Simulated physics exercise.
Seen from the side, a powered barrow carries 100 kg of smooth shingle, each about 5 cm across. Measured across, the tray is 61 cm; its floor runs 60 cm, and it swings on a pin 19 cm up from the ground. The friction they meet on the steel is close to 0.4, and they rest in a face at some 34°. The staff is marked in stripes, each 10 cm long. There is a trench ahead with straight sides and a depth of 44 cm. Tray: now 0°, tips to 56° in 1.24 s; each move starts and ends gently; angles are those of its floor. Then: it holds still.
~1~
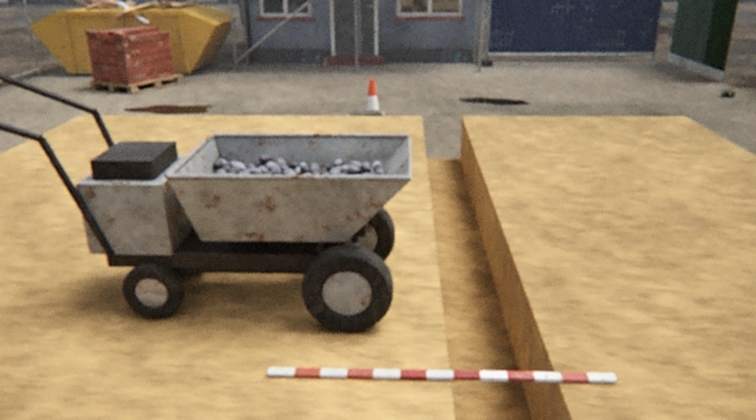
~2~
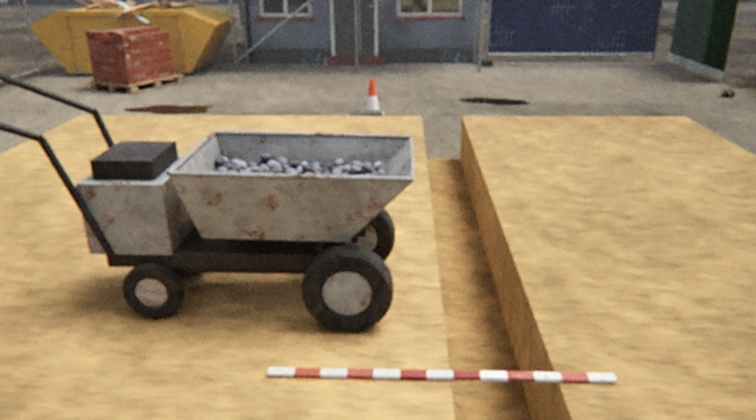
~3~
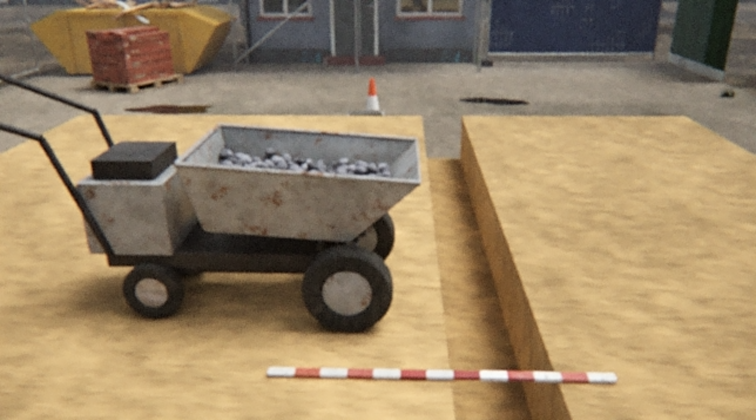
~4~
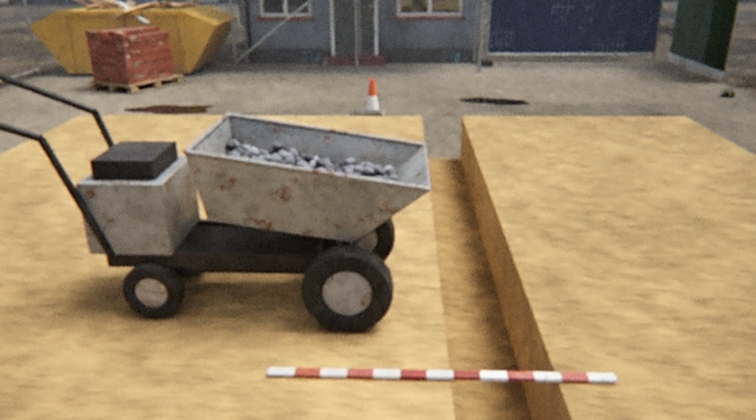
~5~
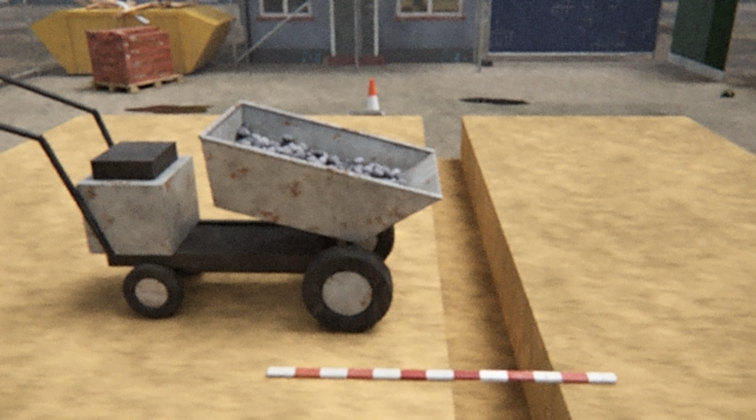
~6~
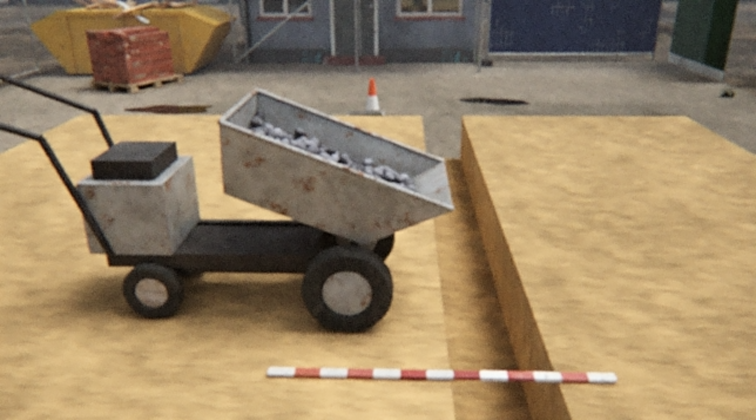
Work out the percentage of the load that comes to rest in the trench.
It works out at about 66 per cent of the load.
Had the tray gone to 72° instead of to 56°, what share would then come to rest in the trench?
It would be near 75 per cent.
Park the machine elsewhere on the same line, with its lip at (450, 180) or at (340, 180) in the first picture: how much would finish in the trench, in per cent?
35 and 80 %.
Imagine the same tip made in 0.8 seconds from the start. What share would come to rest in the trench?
Then about 60 per cent.
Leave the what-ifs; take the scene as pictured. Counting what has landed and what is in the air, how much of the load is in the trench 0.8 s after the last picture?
Close to 10 per cent has got there by then.
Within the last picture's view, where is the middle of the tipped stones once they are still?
Roughly (499, 364), I'd say.
Then, 0.4 s after the last picture the floor is at 47°, 100 % in the tray; the foremost stones are at (453, 235).
Then, 0.8 s after the last picture the floor is at 56°, 88 % in the tray, 12 % in the trench; the foremost stones are at (523, 298).
Then, 1.2 s after the last picture the floor is at 56°, 52 % in the tray, 30 % in the trench, 18 % past the trench; the foremost stones are at (614, 294).
Then, 3.1 s after the last picture the floor is at 56°, 14 % in the tray, 66 % in the trench, 20 % past the trench; the foremost stones are at (720, 307).
